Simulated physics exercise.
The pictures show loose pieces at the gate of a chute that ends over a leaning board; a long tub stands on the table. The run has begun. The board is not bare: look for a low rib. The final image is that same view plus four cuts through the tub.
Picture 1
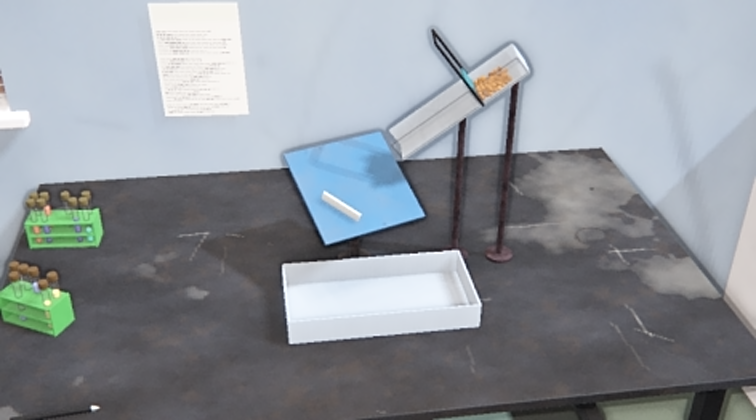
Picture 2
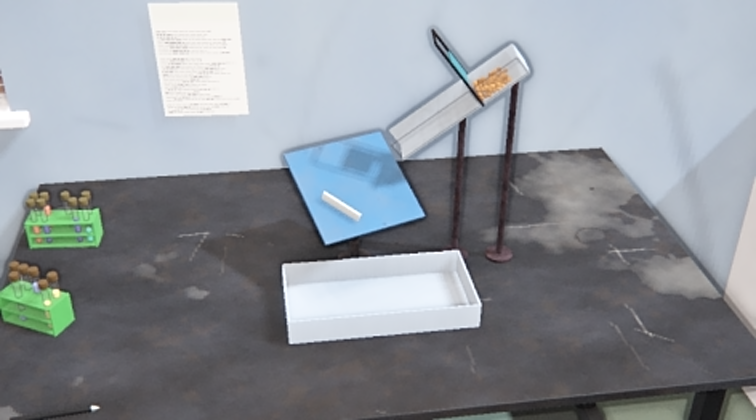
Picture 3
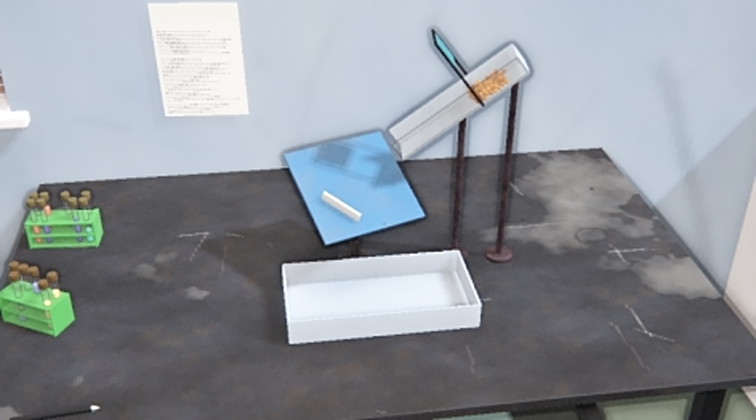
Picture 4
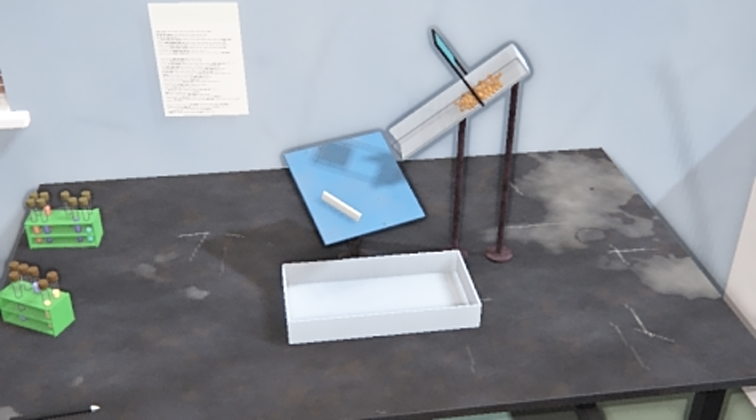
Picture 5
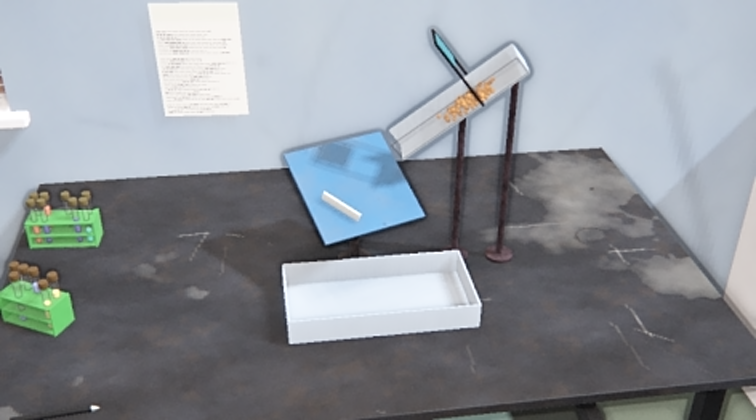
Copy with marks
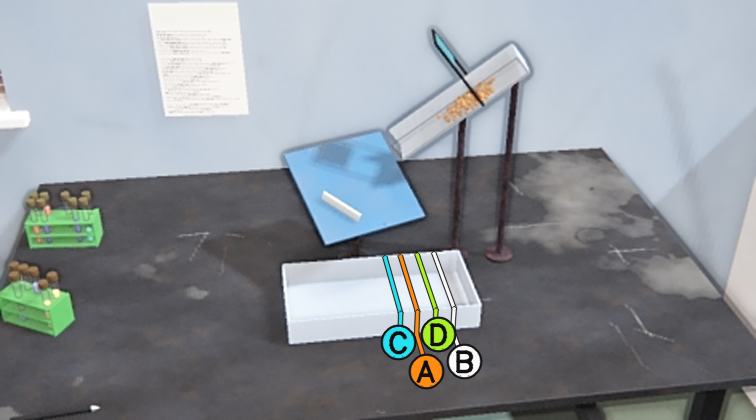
Small tan pieces slide down a raised chute to the left after its gate lifts.
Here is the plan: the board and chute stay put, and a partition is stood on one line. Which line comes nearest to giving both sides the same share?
C works best here.
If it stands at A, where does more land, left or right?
The left side.
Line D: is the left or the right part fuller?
Left.
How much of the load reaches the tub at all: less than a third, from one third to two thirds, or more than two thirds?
It is more than two thirds.
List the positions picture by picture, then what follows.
Load behind the gate (489, 84), roasted chickpeas; lip of the chute (402, 152), sloping fairly steeply, in the first frame.
Middle of the board (355, 185), tilted fairly steeply; middle of its low edge (377, 230); of its high edge (333, 143), in the second frame.
Front corners of the tub (289, 322) and (480, 305), empty; front of the load (469, 91), in the third frame.
Middle of the load (481, 94); its front (456, 103), roughly a quarter of the way to the lip; rib from (324, 192) to (361, 215), in the fourth frame.
Middle of the load (470, 103); its front (439, 116), roughly half of the way to the lip, in the fifth frame.
On the marked copy, line A crosses the front rim at (417, 310); line B crosses the front rim at (453, 307); line C crosses the front rim at (400, 312); line D crosses the front rim at (435, 309).
With A, of what is caught, the larger part on the left of the divider, about a tenth on the right.
With B, of what is caught, almost all on the left of the divider, just a few on the right.
With C, of what is caught, roughly half on the left of the divider, roughly half on the right.
With D, of what is caught, almost all on the left of the divider, about a tenth on the right.
